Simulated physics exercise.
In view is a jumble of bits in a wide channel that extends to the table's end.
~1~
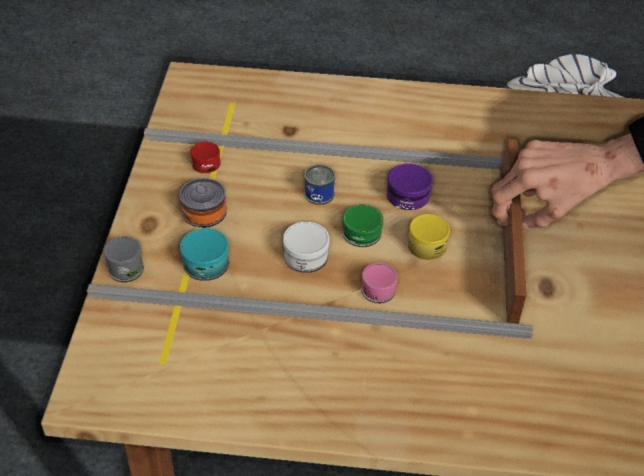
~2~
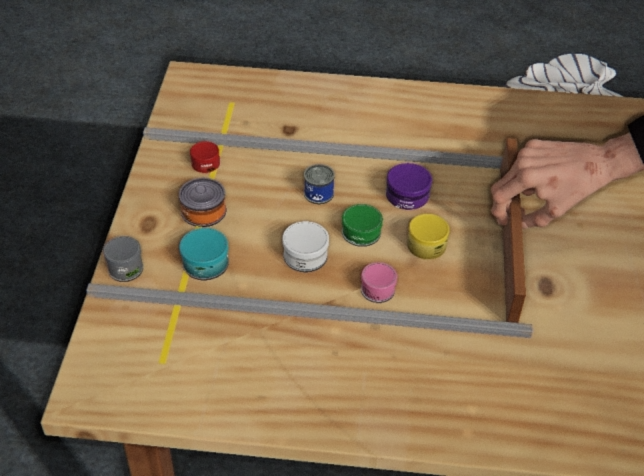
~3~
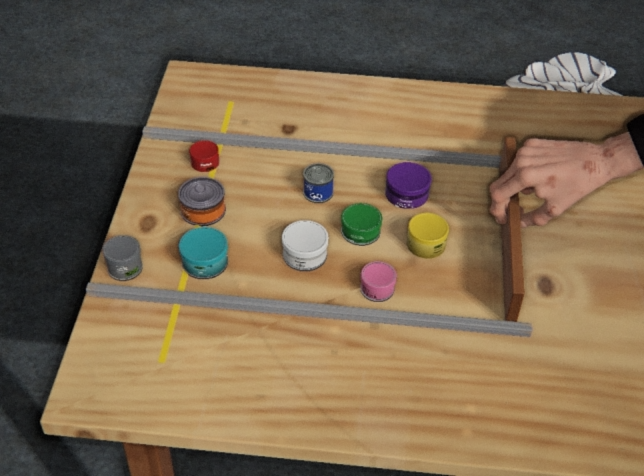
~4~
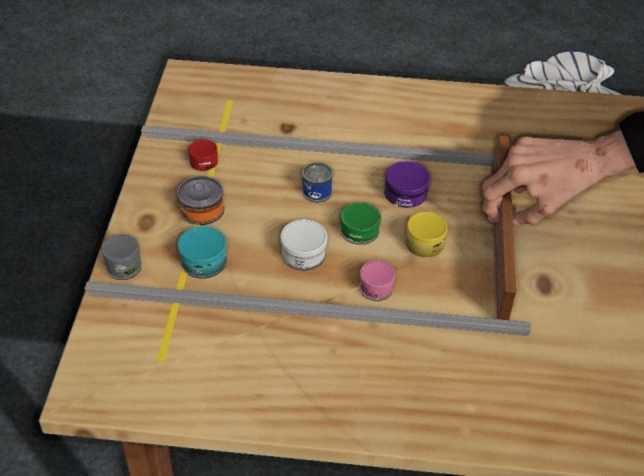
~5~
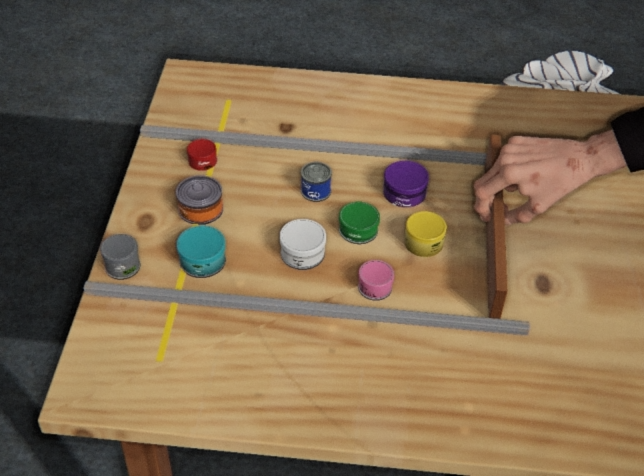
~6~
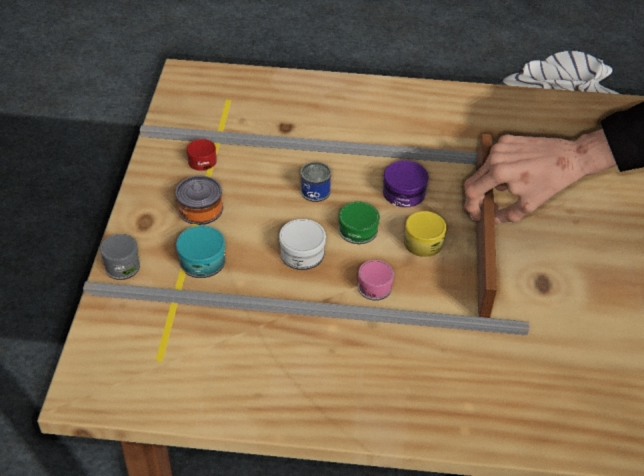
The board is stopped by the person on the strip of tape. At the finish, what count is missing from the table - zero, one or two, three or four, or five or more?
Missing: One or two.
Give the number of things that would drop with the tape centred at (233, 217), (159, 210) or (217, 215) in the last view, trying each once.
Try 1: 0; try 2: 5; try 3: 0.
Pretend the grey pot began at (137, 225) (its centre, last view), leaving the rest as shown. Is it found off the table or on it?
From that start, the object then is safe.
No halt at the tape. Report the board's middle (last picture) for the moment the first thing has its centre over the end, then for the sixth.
(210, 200) and (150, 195).
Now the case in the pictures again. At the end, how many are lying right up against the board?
Count: 4.
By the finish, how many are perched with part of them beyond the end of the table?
Answer: 1.
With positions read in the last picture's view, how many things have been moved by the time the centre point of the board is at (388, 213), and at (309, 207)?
First 4, then 6.
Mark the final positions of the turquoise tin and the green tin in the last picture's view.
I'd put one close to (126, 258) and the other close to (168, 184).
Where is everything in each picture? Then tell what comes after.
Grey pot (124, 260); red tub (206, 158); orange tin (203, 203); board (512, 227); tape (202, 216), in the first picture.
Red tub (205, 157); yellow tub (428, 237), in the second picture.
Orange tin (202, 201); turquoise tin (204, 253), in the third picture.
Grey pot (122, 257); blue tin (317, 182), in the fourth picture.
Red tub (202, 155); board (495, 223), in the fifth picture.
Grey pot (120, 257); red tub (202, 155); orange tin (200, 200); board (485, 222); tape (198, 214), in the sixth picture.
Early on, none off yet; grey pot at rest near (120, 257); red tub at rest near (202, 155); orange tin at rest near (200, 200).
A while later, none off yet; grey pot at rest near (120, 257); red tub at rest near (202, 155); orange tin at rest near (197, 200).
Finally, the number that fall off is one or two; lost, grey pot.
